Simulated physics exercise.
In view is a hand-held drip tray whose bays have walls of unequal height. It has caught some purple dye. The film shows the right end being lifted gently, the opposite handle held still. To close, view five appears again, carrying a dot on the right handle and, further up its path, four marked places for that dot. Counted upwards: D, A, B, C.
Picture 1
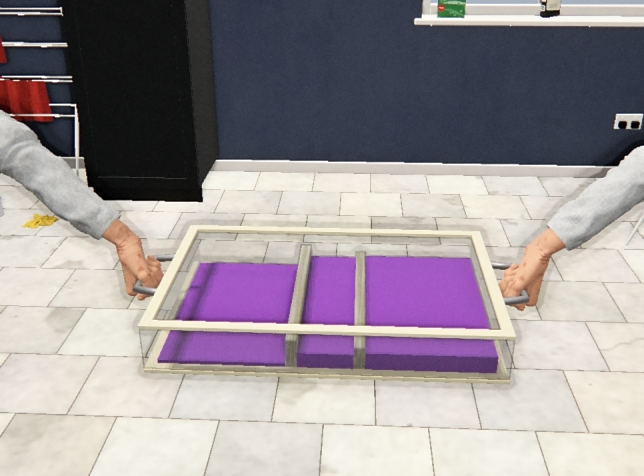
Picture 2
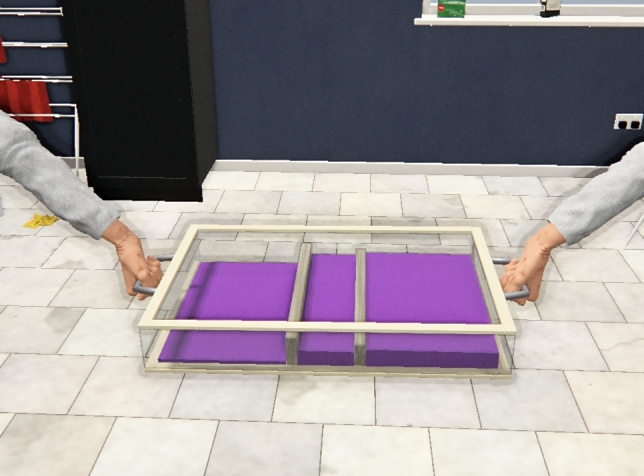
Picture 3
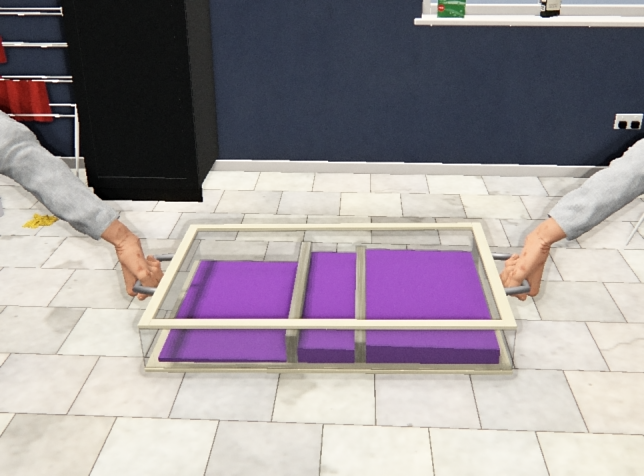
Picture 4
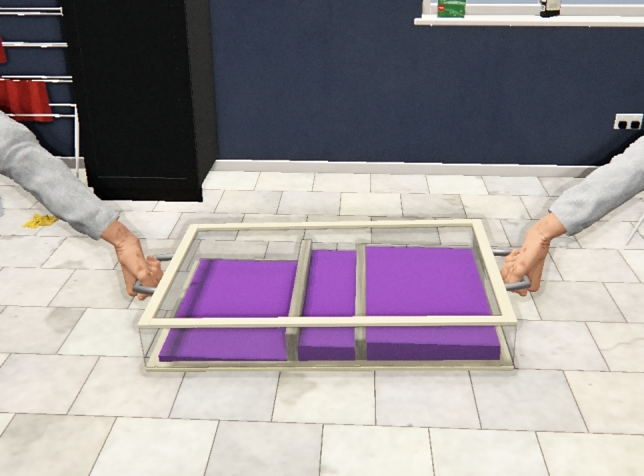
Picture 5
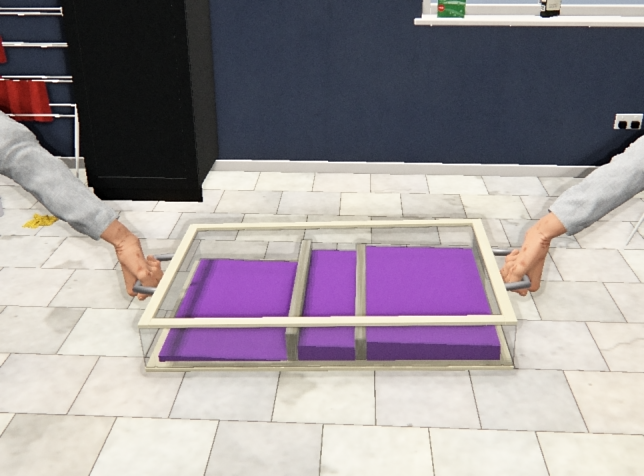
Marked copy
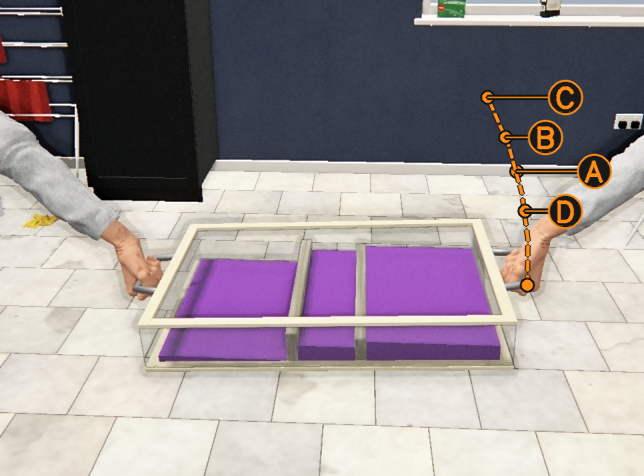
A clear-sided tray of purple dye in three bays tilting very slightly down to the left, held by two hands above pale tiles.
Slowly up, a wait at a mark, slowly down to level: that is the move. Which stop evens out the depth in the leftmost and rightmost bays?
D works best here.
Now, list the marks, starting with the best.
Best to worst: D, A, B, C.
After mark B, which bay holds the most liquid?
It is the left one.
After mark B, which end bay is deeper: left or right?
The left one.
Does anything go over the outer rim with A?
No.
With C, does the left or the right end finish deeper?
The left end bay.
On the marked copy, A at (516, 171); B at (505, 137); C at (487, 97); D at (525, 211).
If A is chosen, the left end bay stands much deeper than the other; nothing spills.
If B is chosen, the left end bay stands much deeper than the other; nothing spills.
If C is chosen, the left end bay stands much deeper than the other; about 11 % goes over the rim.
If D is chosen, the two end bays stand about equally deep; nothing spills.
